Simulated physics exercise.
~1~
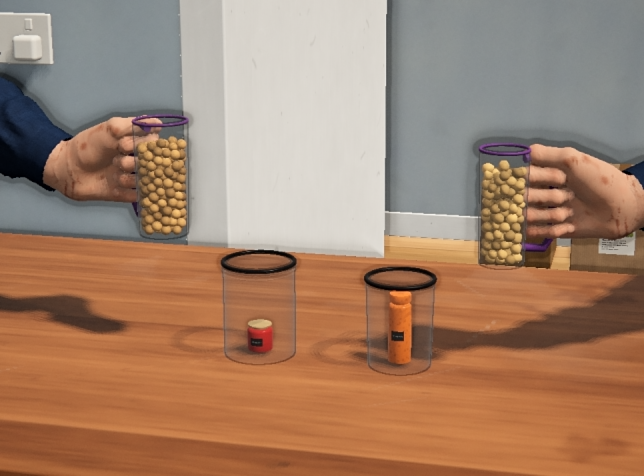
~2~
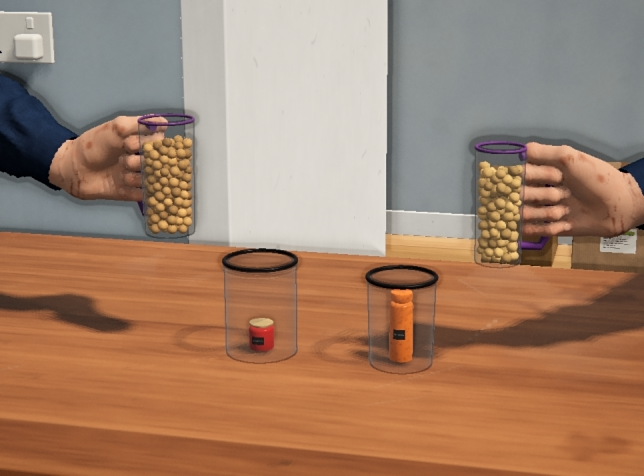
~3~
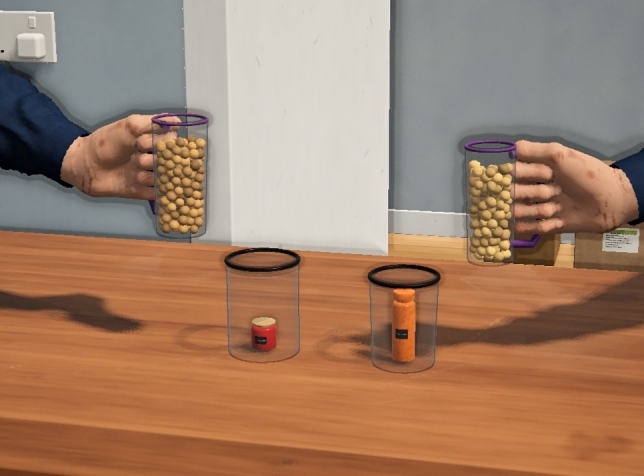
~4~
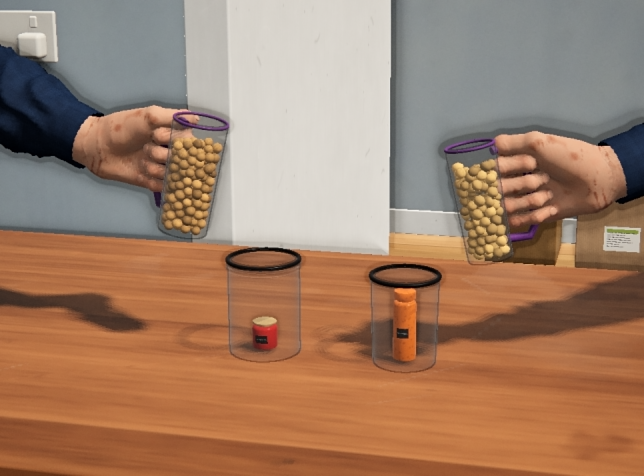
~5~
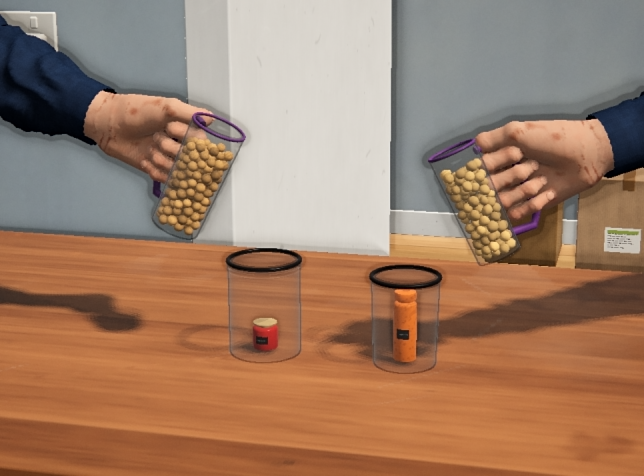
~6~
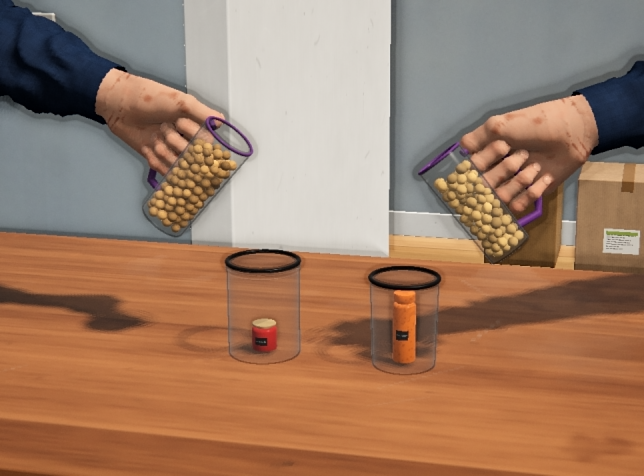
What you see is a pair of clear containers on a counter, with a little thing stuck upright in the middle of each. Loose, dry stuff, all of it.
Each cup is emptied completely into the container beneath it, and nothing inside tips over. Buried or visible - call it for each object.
Left: Buried; right: Visible.
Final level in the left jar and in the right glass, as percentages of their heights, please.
The left one ends near 55, the right one near 65.
Then, 0.35 s after the last picture, left jar empty, all of its cupful still in the cup; right glass empty, all of its cupful still in the cup.
Then, 0.73 s after the last picture, left jar nearly empty, most of its cupful still in the cup; right glass empty, all of its cupful still in the cup.
Then, 1.17 s after the last picture, left jar half full, none of its cupful still in the cup; right glass half full, a stray few of its cupful still in the cup.
At rest, left jar half full (surface near (264, 298)), nothing beside it; right glass two thirds full (surface near (404, 307)), two pieces on the counter; the left thing is covered; the right thing is still showing.
